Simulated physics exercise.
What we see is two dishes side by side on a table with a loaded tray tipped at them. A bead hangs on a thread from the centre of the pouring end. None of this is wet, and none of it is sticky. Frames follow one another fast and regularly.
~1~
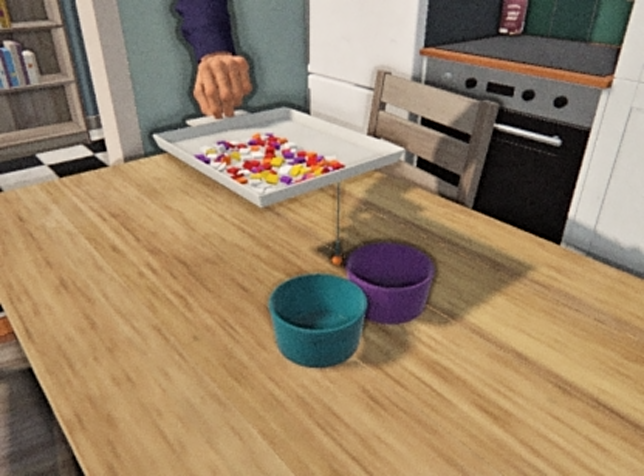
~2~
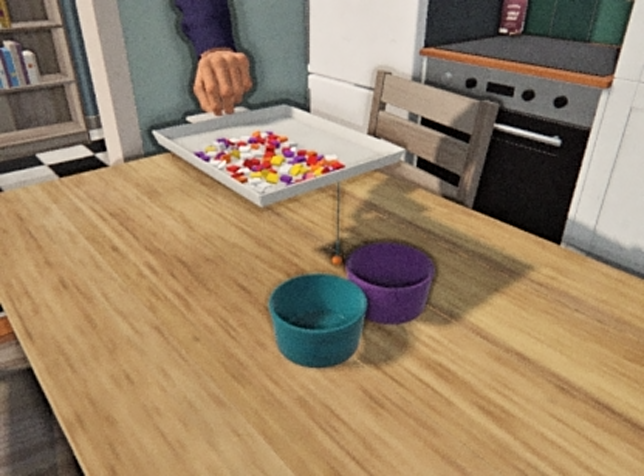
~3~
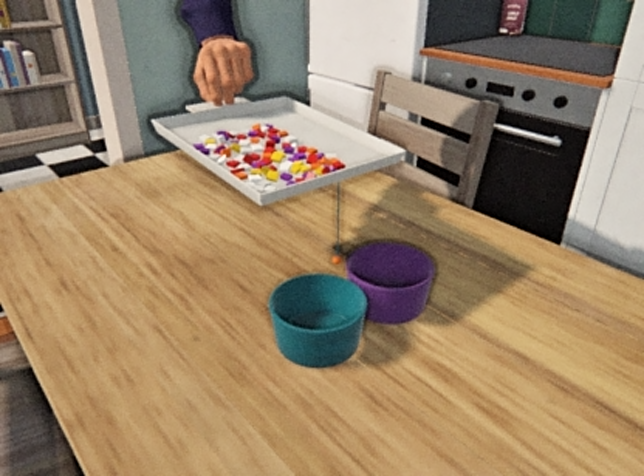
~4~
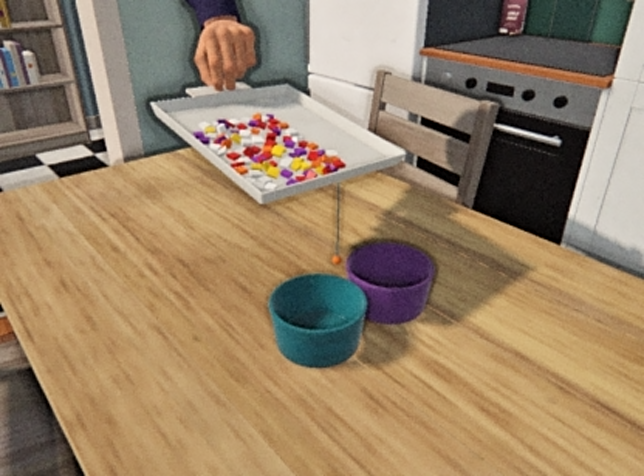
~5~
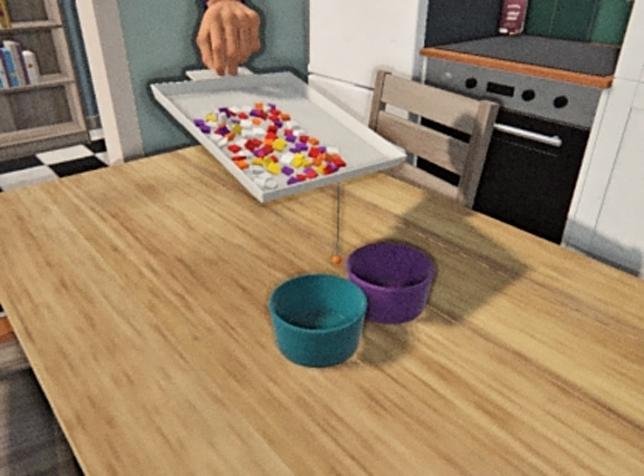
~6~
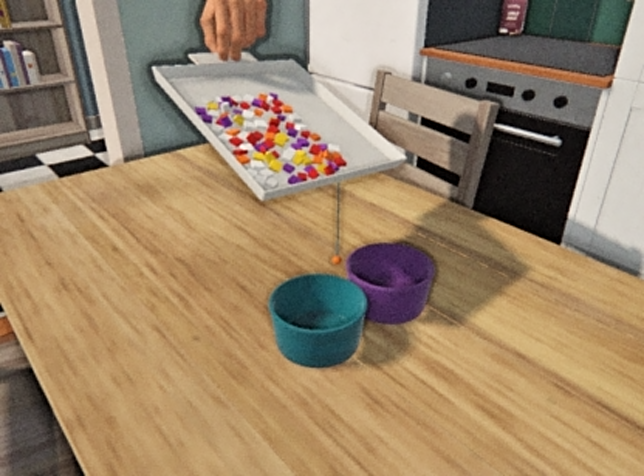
A hand gradually raises the back of a white tray of small colourful pieces, tilting it more steeply toward the teal and purple dishes on a wooden table, while an orange bead hangs nearly still on its thread.
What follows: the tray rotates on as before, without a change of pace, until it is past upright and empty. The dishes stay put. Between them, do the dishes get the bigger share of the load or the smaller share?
Most of what falls will go into the dishes.
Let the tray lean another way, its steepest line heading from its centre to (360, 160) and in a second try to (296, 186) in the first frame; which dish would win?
In the first case it's the one on the right, in the second the one on the left.
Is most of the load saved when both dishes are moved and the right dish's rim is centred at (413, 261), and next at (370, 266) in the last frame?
A majority, then a majority.
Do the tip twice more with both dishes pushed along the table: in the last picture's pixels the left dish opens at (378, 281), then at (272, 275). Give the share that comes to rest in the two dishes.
I'd say about 60 percent, followed by about 0 percent.
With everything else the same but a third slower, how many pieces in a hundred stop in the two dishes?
I'd say near 90 per cent.
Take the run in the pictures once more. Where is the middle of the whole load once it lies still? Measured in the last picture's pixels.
Once nothing moves, the middle sits near (386, 302).
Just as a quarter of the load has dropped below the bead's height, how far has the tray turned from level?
That would be about 90 degrees from level.
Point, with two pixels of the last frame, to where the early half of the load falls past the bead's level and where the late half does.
The early half goes through (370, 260), the late half through (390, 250).
Soon after the last picture, tray tipped steeply; nearly all on the tray; a stray few in the air.
A little later, tray tipped past a quarter turn; a small part on the tray; about a quarter in the left dish; about a third in the right dish; a small part outside both; about a quarter in the air.
Later still, tray tipped past a quarter turn; about a quarter in the left dish; about two thirds in the right dish; a small part outside both.
At rest, tray tipped past a quarter turn; about a quarter in the left dish; about two thirds in the right dish; a small part outside both.
